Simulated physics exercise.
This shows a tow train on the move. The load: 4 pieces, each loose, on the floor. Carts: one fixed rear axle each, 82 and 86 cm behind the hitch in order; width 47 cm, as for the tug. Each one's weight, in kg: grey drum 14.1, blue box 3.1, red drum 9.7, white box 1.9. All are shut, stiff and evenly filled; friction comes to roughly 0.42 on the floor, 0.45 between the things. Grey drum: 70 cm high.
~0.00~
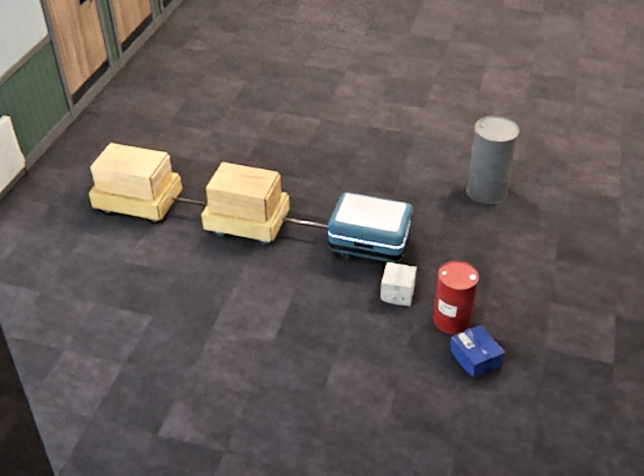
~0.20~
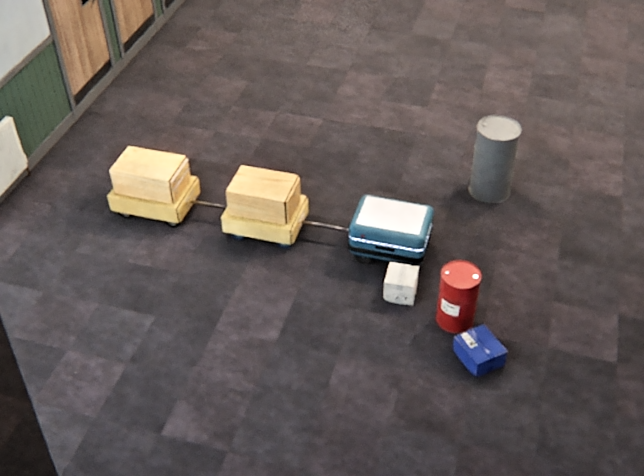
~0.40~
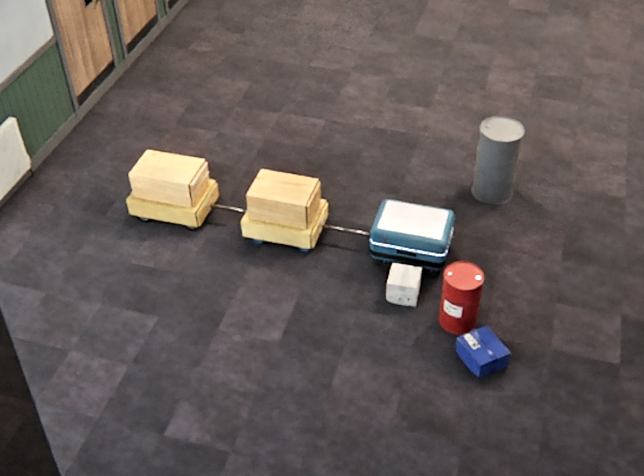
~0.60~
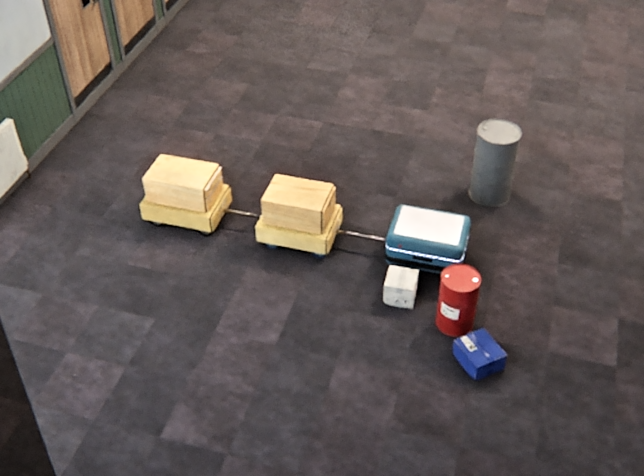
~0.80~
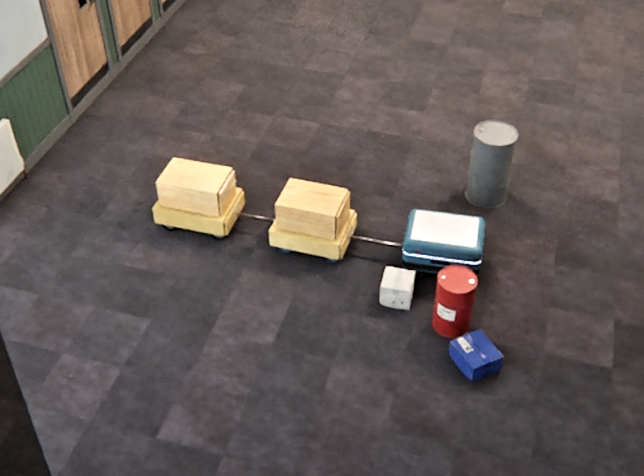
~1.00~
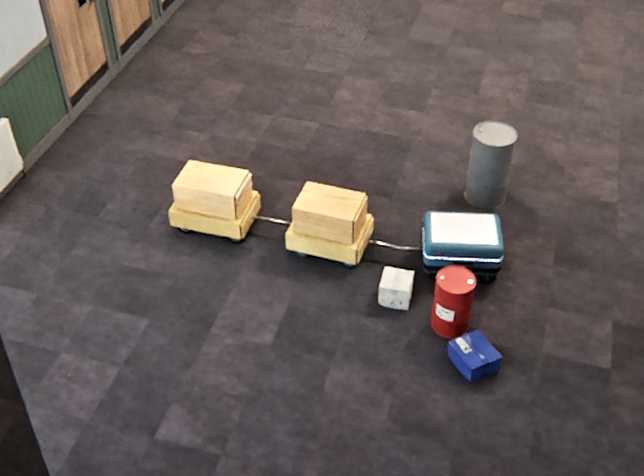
On a dark tiled floor, a blue tug towing two box-laden yellow carts rightward, passing behind white box and red drum.
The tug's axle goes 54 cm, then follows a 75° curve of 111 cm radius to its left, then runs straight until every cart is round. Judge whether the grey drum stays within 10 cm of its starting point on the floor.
It is gone from its start.
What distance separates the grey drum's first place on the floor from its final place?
32 cm.
By 1.80 s, 140 cm covered.
By 3.10 s, 242 cm covered.
By 4.30 s, 335 cm covered; grey drum 5 cm from its spot near (491, 162).
By 5.30 s, 413 cm covered; grey drum 30 cm from its spot near (494, 147).
When it is over (6.7 s), not toppled but over 10 cm from the start, grey drum; the other 3 within 10 cm of the start. End places, in pixels of the last picture, grey drum near (494, 146).
